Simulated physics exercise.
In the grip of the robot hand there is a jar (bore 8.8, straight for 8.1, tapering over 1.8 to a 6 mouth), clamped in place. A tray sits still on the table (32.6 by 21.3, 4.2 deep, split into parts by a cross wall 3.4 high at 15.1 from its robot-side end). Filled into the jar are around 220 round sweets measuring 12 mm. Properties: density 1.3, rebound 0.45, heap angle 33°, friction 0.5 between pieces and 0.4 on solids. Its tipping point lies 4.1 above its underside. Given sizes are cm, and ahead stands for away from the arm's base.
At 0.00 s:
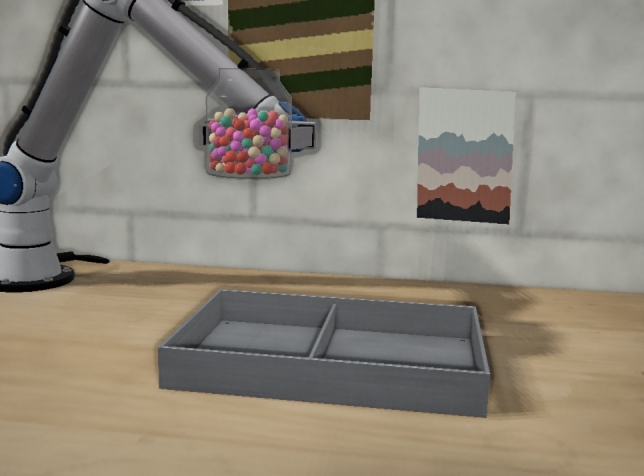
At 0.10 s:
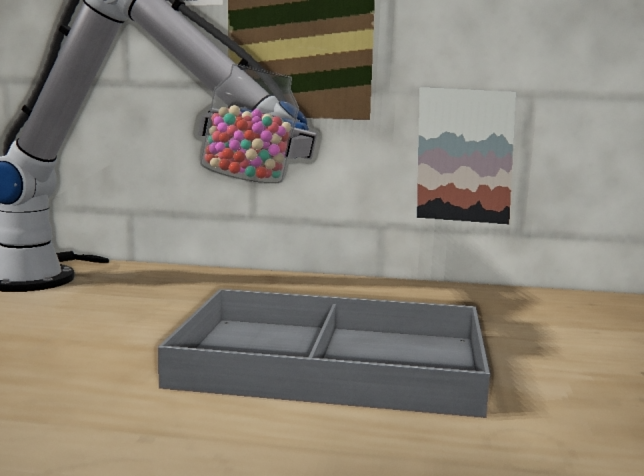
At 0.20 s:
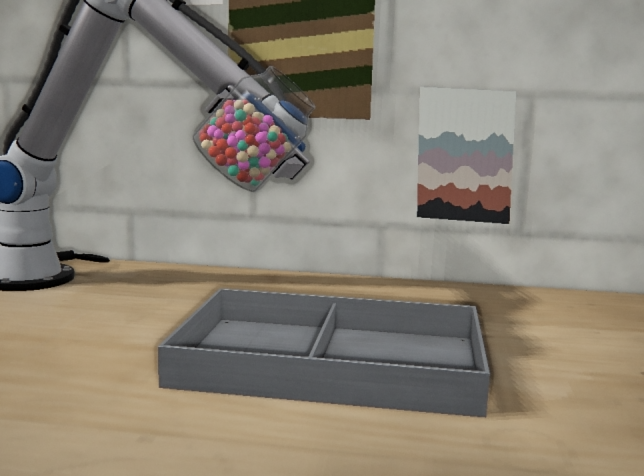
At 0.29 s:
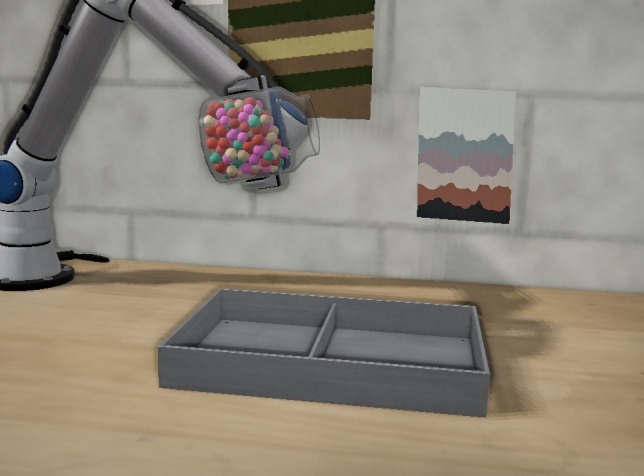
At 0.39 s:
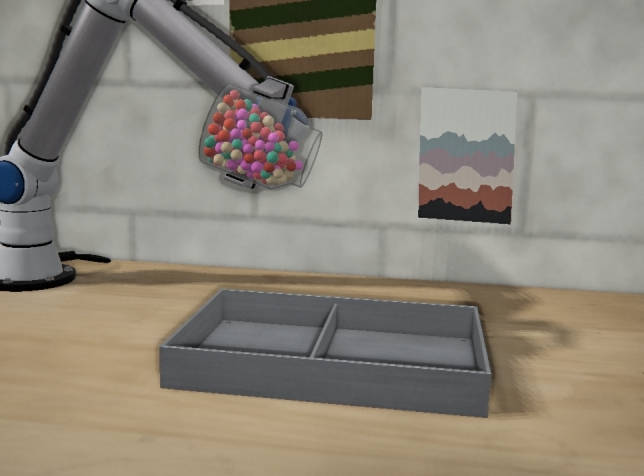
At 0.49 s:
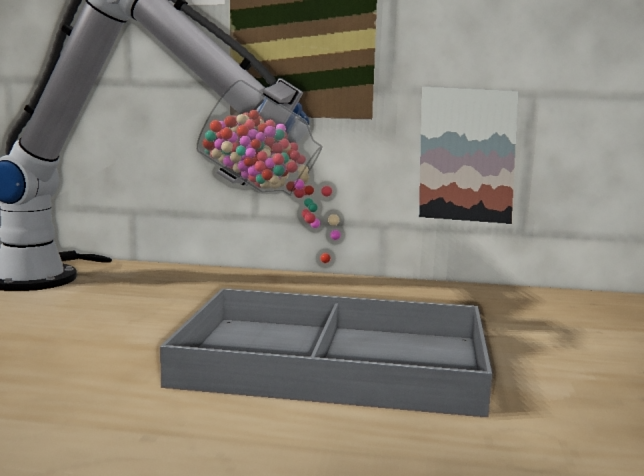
A robot arm holds a clear jar packed with small colourful round sweets above a divided grey tray on a wooden table. The jar starts upright, then tips steadily to the right until its mouth points downward, and a few sweets tumble out above the tray.
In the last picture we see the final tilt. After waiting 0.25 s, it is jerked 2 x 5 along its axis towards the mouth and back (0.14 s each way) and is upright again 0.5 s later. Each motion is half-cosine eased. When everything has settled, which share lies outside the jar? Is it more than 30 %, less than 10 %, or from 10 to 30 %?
More than 30 %.
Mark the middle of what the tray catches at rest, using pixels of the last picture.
Near (384, 358).
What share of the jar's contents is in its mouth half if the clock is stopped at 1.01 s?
Something near 90 in a hundred.
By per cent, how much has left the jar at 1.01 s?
So far, roughly 45 per cent of the load is out of the jar.
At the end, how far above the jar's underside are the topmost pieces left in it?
The topmost pieces end up roughly 4.0 cm above the jar's underside.
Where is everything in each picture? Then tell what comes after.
The first frame shows jar middle at (249, 137), upright; upper third of the load around (253, 125), from x 215 to 285, top at y 115; 218 in the jar.
The second frame shows jar middle at (249, 137), tipped 11°; upper third of the load around (248, 125), from x 210 to 285, top at y 110.
The third frame shows jar middle at (249, 136), tipped 41°; upper third of the load around (241, 122), from x 205 to 285, top at y 105.
The fourth frame shows jar middle at (249, 136), tipped 79°; upper third of the load around (241, 117), from x 210 to 285, top at y 100.
The fifth frame shows jar middle at (250, 136), tipped 109°; upper third of the load around (242, 122), from x 210 to 300, top at y 95.
The sixth frame shows jar middle at (251, 136), tipped 120°; upper third of the load around (245, 132), from x 210 to 335, top at y 115; 209 in the jar, 9 in flight or on a rim.
After 1.01 s, tipped 120°, highest piece 25 above the table; 118 in the jar, 67 in the far-side part, 6 in the robot-side part, 27 in flight or on a rim.
After 1.54 s, tipped 65°, highest piece 27 above the table; 121 in the far-side part, 61 in the jar, 29 in the robot-side part, 1 on the table or floor, 6 in flight or on a rim.
After 2.00 s, upright, highest piece 26 above the table; 127 in the far-side part, 61 in the jar, 29 in the robot-side part, 1 on the table or floor.
After 2.70 s, upright, highest piece 26 above the table; 127 in the far-side part, 61 in the jar, 29 in the robot-side part, 1 on the table or floor.
At rest, 127 in the far-side part, 61 in the jar, 29 in the robot-side part, 1 on the table or floor. That is 72 % outside the jar.
